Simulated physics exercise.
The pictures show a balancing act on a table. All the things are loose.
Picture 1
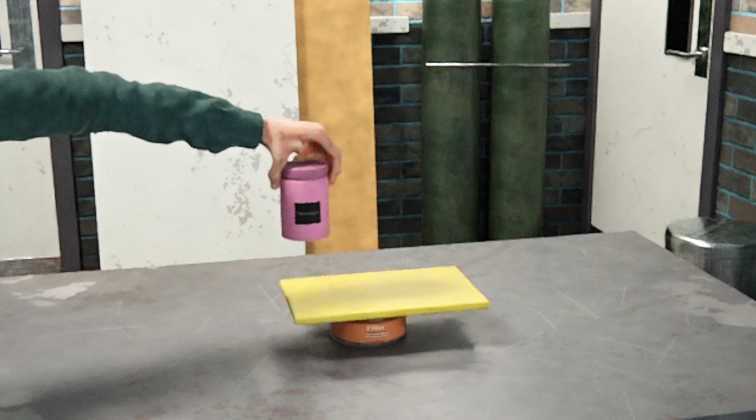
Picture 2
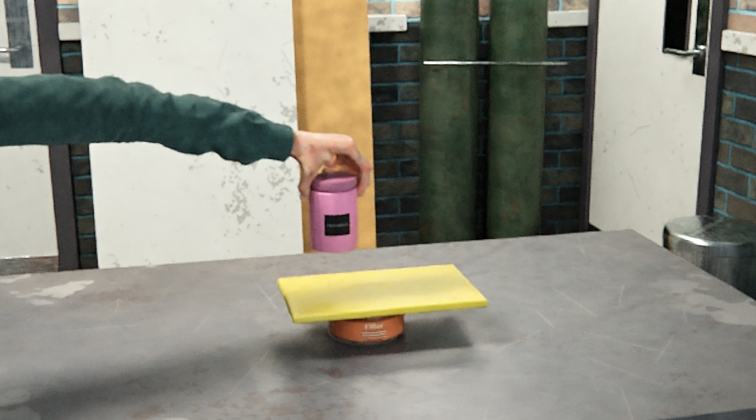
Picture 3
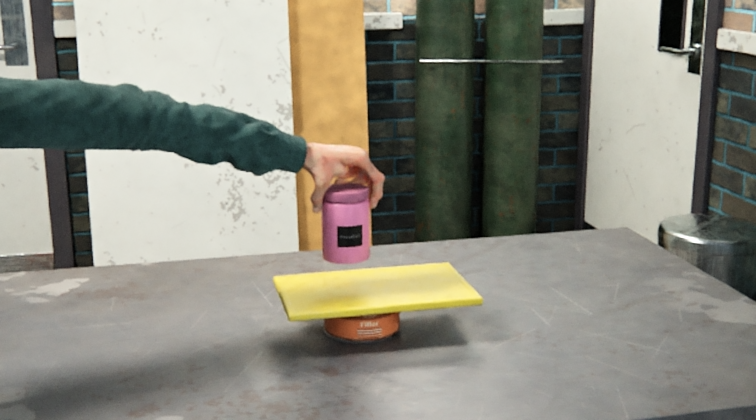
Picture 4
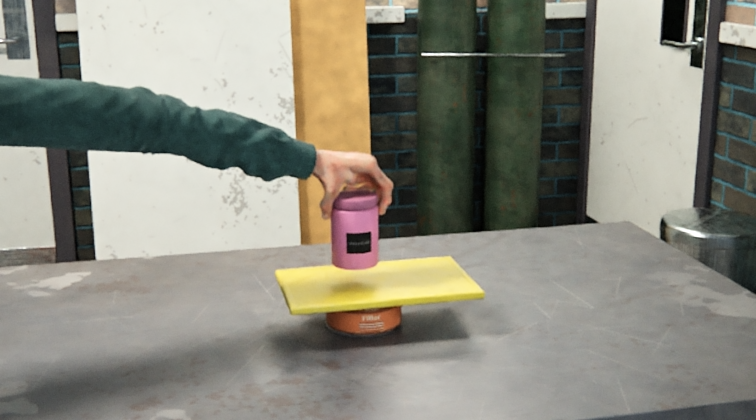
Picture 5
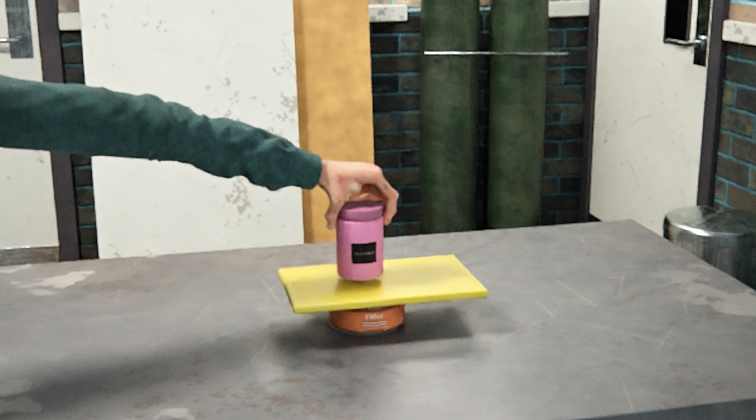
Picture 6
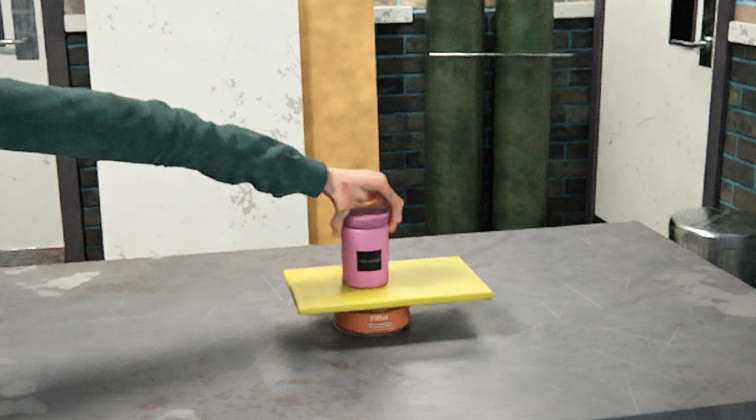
Hand in a dark green sleeve lowering a pink jar onto a yellow lid resting on an orange tin on a table.
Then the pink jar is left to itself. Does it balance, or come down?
The stack stays up.
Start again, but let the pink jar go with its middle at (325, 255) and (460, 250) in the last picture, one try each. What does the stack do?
First try: It stays up; second try: It gives way.
Then, 0.40 s later than the last frame, all is still.
Then, 1.10 s later than the last frame, pink jar resting near (365, 247).
When it is over, all 3 as before. End places, in pixels of the last picture, pink jar near (365, 247). The stack keeps its balance.
